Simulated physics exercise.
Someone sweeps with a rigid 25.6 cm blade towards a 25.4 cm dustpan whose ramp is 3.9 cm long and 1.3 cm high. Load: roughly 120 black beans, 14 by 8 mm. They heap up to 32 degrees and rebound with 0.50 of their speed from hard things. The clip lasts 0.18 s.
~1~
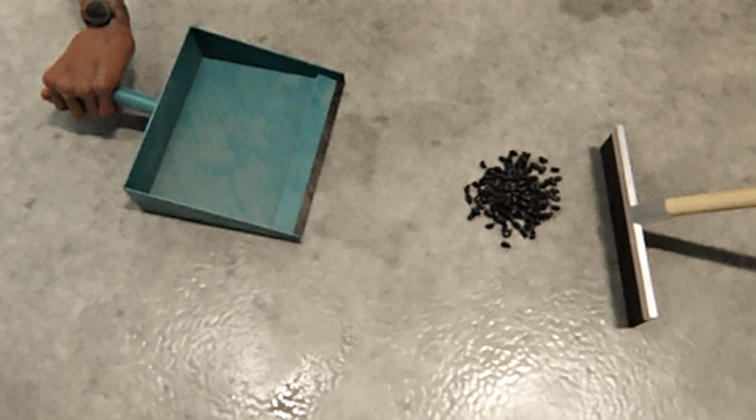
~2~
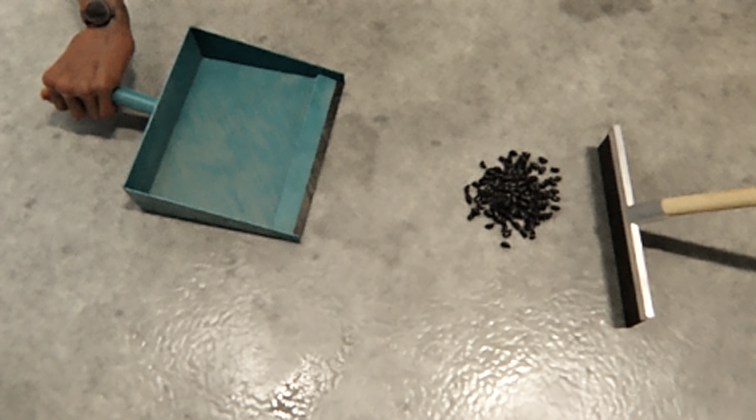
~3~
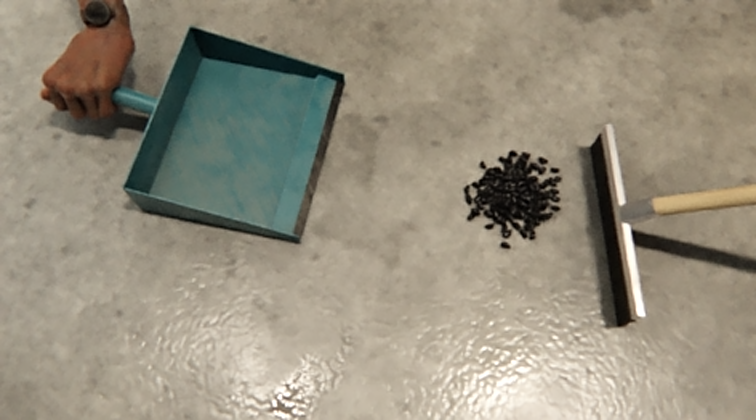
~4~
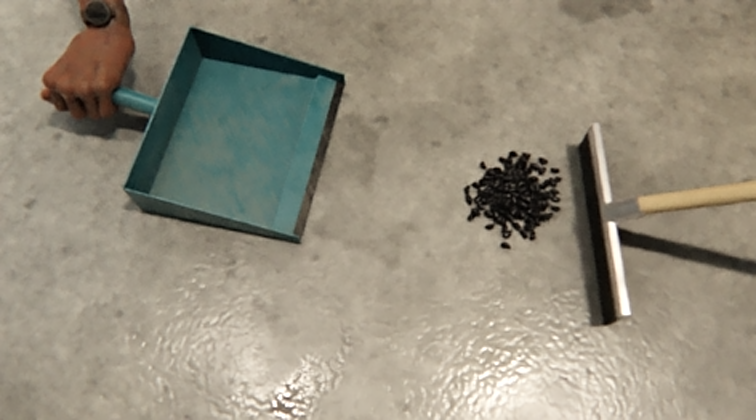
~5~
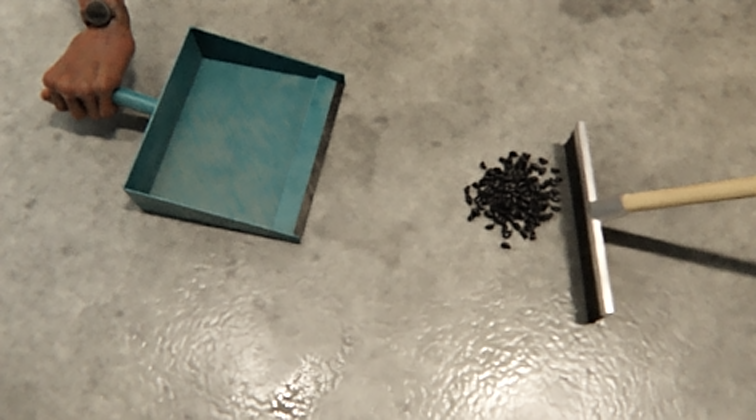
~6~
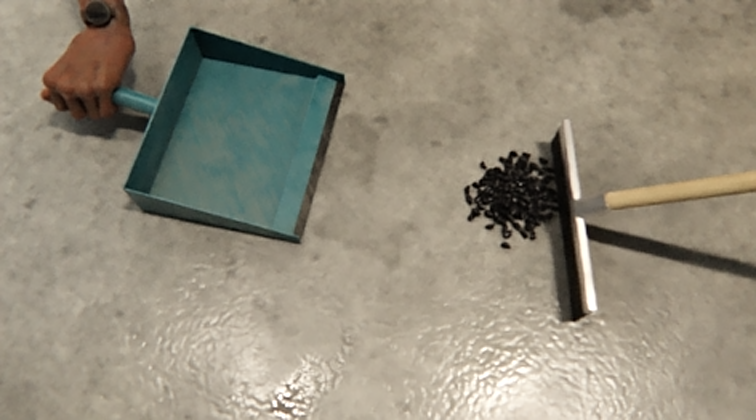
The clip opens on a grey floor with a teal dustpan held by a hand at left, a loose pile of small black beans, and a wooden-handled blade at right. The blade slides steadily left, closing the gap, then touches the pile's right edge, while the dustpan stays still.
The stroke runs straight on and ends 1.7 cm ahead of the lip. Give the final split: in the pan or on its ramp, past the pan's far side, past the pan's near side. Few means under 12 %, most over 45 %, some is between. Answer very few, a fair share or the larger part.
Pan: A fair share, far side: Very few, near side: Very few.
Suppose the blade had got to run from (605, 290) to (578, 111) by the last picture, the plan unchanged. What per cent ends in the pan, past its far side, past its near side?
Pan 0, far 5, near 5.
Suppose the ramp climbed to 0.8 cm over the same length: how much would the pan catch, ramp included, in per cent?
In that case some 20 per cent.
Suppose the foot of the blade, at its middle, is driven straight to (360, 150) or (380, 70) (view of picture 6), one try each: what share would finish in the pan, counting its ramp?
Some 5 and 0 per cent.
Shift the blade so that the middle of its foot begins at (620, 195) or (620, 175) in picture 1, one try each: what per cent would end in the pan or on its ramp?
Some 5 and 5 per cent.
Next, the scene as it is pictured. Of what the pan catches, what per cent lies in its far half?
About 40 per cent.
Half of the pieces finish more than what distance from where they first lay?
About 26 cm.
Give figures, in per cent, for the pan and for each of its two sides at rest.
Pan 15; far side 5; near side 5.
Then, 0.26 s after the last picture, middle of the blade 19 cm from the lip; 0 % over the lip, far side 0 %, near side 0 %.
Then, 0.44 s after the last picture, middle of the blade 10 cm from the lip; 0 % over the lip, far side 0 %, near side 5 %.
Then, 0.73 s after the last picture, middle of the blade 4 cm from the lip; 15 % over the lip, far side 5 %, near side 5 %.
In the end, pan 15 %, far side 5 %, near side 5 %, in front of the lip or behind the blade 75 %.
